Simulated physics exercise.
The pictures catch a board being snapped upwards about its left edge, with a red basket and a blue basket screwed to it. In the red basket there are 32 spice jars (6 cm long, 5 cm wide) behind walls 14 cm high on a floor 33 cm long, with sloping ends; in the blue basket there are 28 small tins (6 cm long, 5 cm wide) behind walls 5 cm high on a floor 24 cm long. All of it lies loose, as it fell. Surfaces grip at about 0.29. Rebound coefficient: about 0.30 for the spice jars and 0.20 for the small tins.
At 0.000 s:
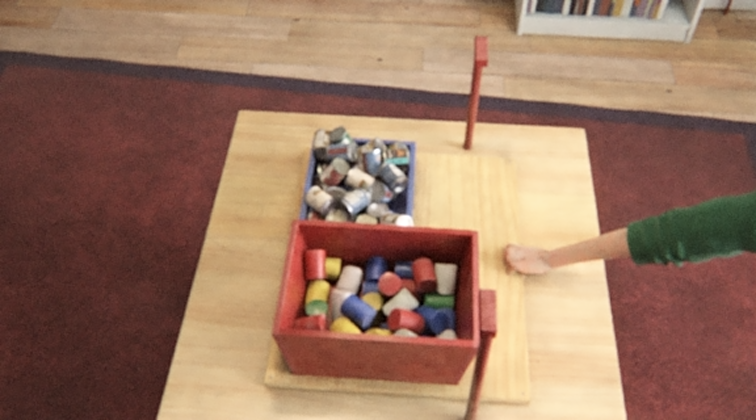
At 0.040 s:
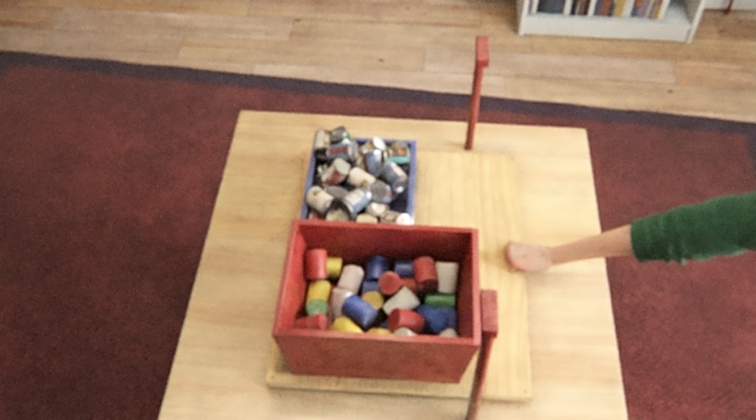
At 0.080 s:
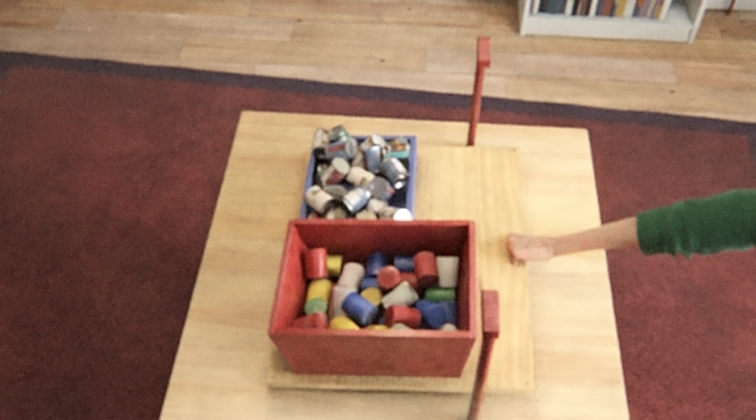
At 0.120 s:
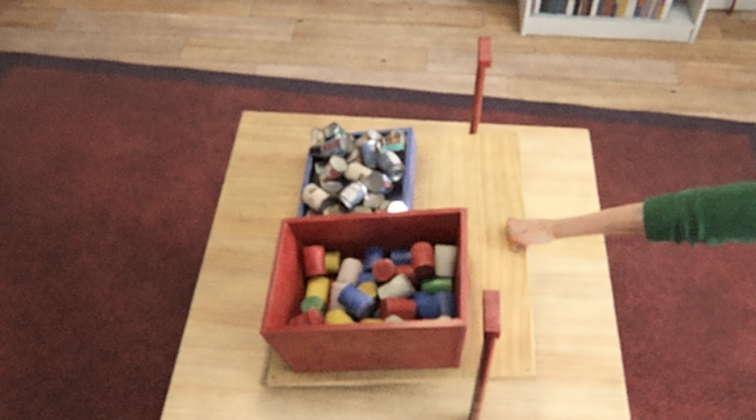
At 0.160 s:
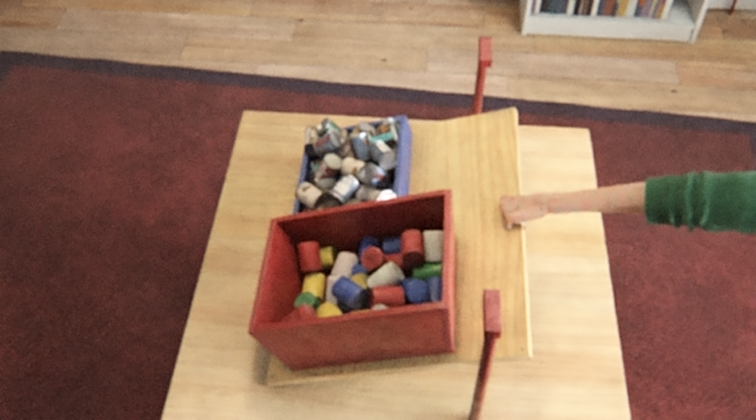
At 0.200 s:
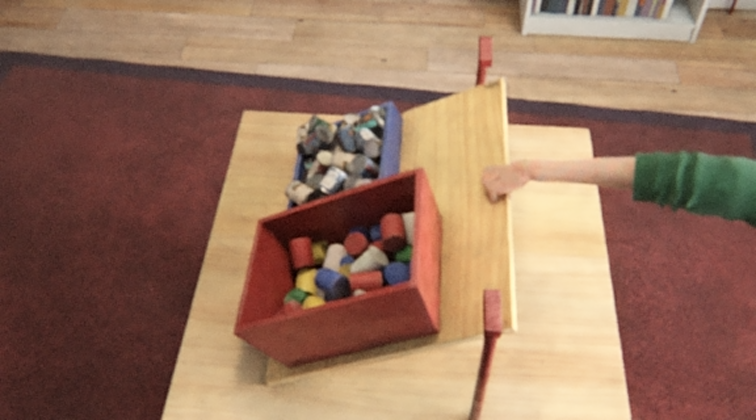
On a wooden table, a hand raising the right edge of a board carrying a red basket and a blue basket of loose items.
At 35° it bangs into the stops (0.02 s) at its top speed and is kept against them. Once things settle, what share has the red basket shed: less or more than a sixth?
Over a sixth of the spice jars leave the red basket.
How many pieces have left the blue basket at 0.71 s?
Out by then, roughly: Blue basket 16.
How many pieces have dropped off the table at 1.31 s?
Roughly 25.
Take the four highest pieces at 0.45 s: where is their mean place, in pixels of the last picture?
Near (253, 214).
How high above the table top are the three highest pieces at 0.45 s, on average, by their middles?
Roughly 34 cm.
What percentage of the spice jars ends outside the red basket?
About 45 per cent.
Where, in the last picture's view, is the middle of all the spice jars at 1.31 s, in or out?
Near (264, 294).
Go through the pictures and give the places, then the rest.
In the first picture (we follow the rim corner now nearest the camera, unless another is named), red basket at (474, 344); blue basket (by its farthest rim corner) at (318, 138); tilt 0°; nothing out yet.
In the second picture, red basket at (474, 342); blue basket at (319, 138); tilt 1°.
In the third picture, red basket at (470, 335); blue basket at (318, 137); tilt 5°.
In the fourth picture, red basket at (461, 322); blue basket at (316, 136); tilt 11°.
In the fifth picture, red basket at (442, 305); blue basket at (311, 135); tilt 19°.
In the sixth picture, red basket at (411, 284); tilt 29°; nothing out yet.
After 0.21 s, the lift is arrested.
After 0.31 s, tilt 35°; 0 of 32 out of the red basket and 2 of 28 out of the blue basket.
After 0.45 s, tilt 35°; 2 of 32 out of the red basket and 12 of 28 out of the blue basket.
After 0.71 s, tilt 35°; 14 of 32 out of the red basket and 17 of 28 out of the blue basket.
Outcome (at 1.31 s), 14 of 32 out of the red basket and 20 of 28 out of the blue basket. Asked share, 14 of 32, 44 per cent.
